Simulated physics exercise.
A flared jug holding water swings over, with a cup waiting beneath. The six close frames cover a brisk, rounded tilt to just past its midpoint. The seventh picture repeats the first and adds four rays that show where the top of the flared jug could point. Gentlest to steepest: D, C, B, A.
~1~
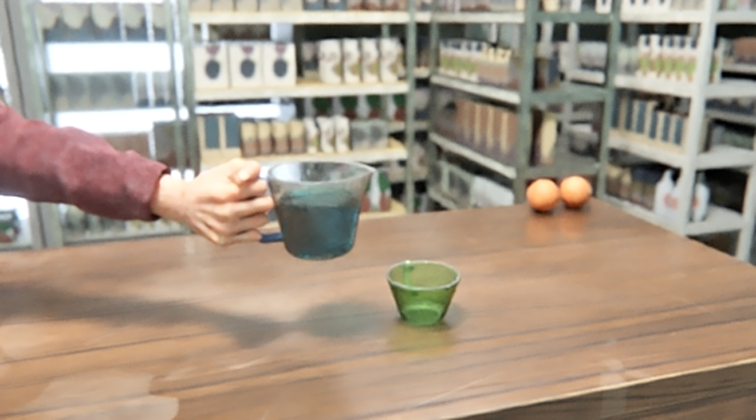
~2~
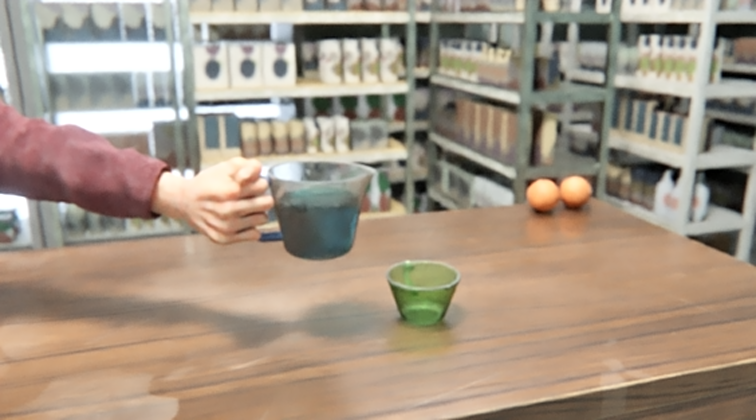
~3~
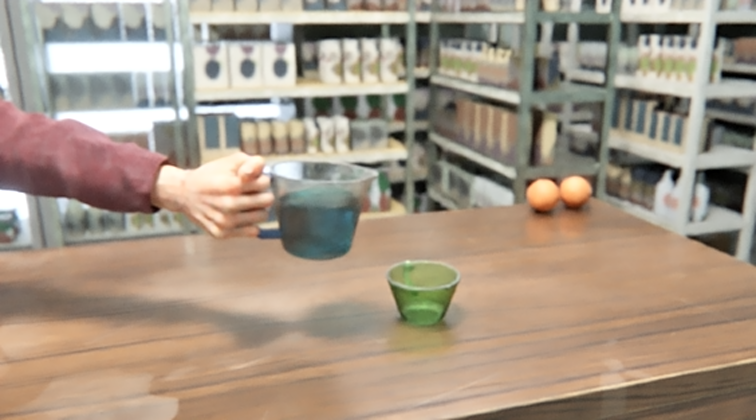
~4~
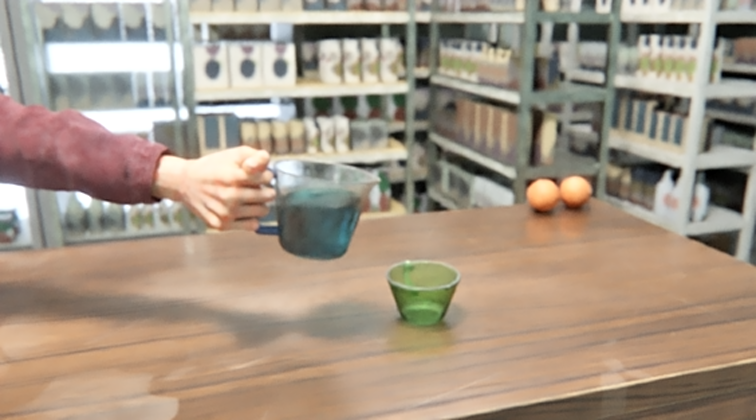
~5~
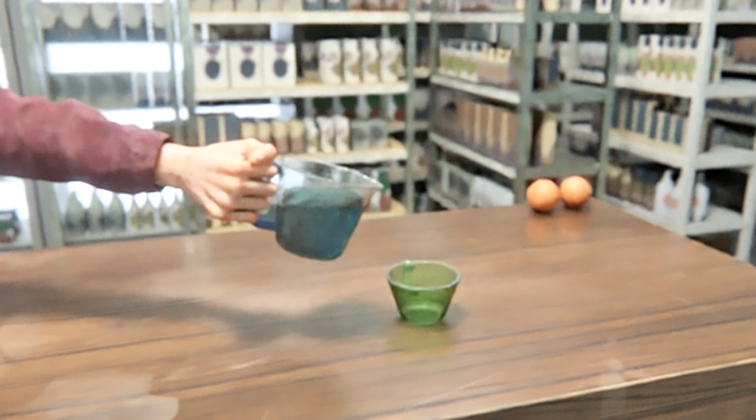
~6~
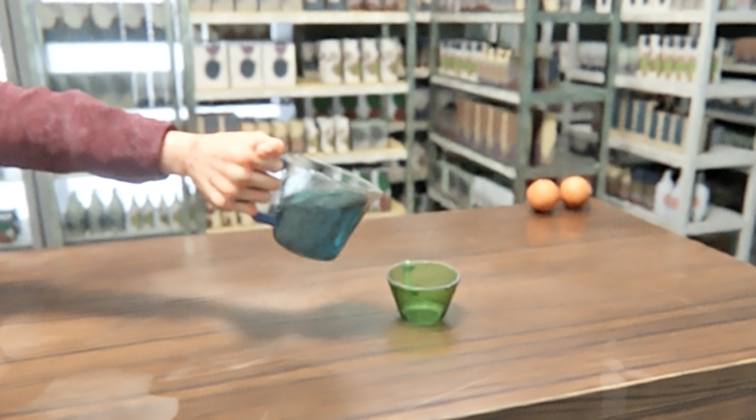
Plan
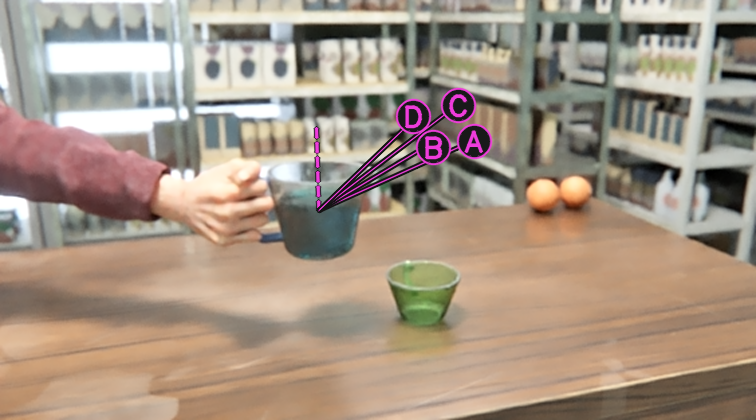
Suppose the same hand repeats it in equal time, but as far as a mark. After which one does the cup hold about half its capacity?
It is D.
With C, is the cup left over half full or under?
Over.
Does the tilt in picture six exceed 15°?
Yes.
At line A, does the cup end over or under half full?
Over half.
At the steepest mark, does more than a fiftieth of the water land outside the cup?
Yes, it does.
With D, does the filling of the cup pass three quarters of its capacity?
No, it does not.
In magenta, A at (458, 147); B at (416, 152); C at (444, 115); D at (402, 130).
Choosing A, the cup ends with about 83 % of what it can hold; 28 % of the water is spilt.
Choosing B, the cup ends with about 90 % of what it can hold; 11 % of the water is spilt.
Choosing C, the cup ends with about 73 % of what it can hold; 5 % of the water is spilt.
Choosing D, the cup ends with about 48 % of what it can hold; 4 % of the water is spilt.
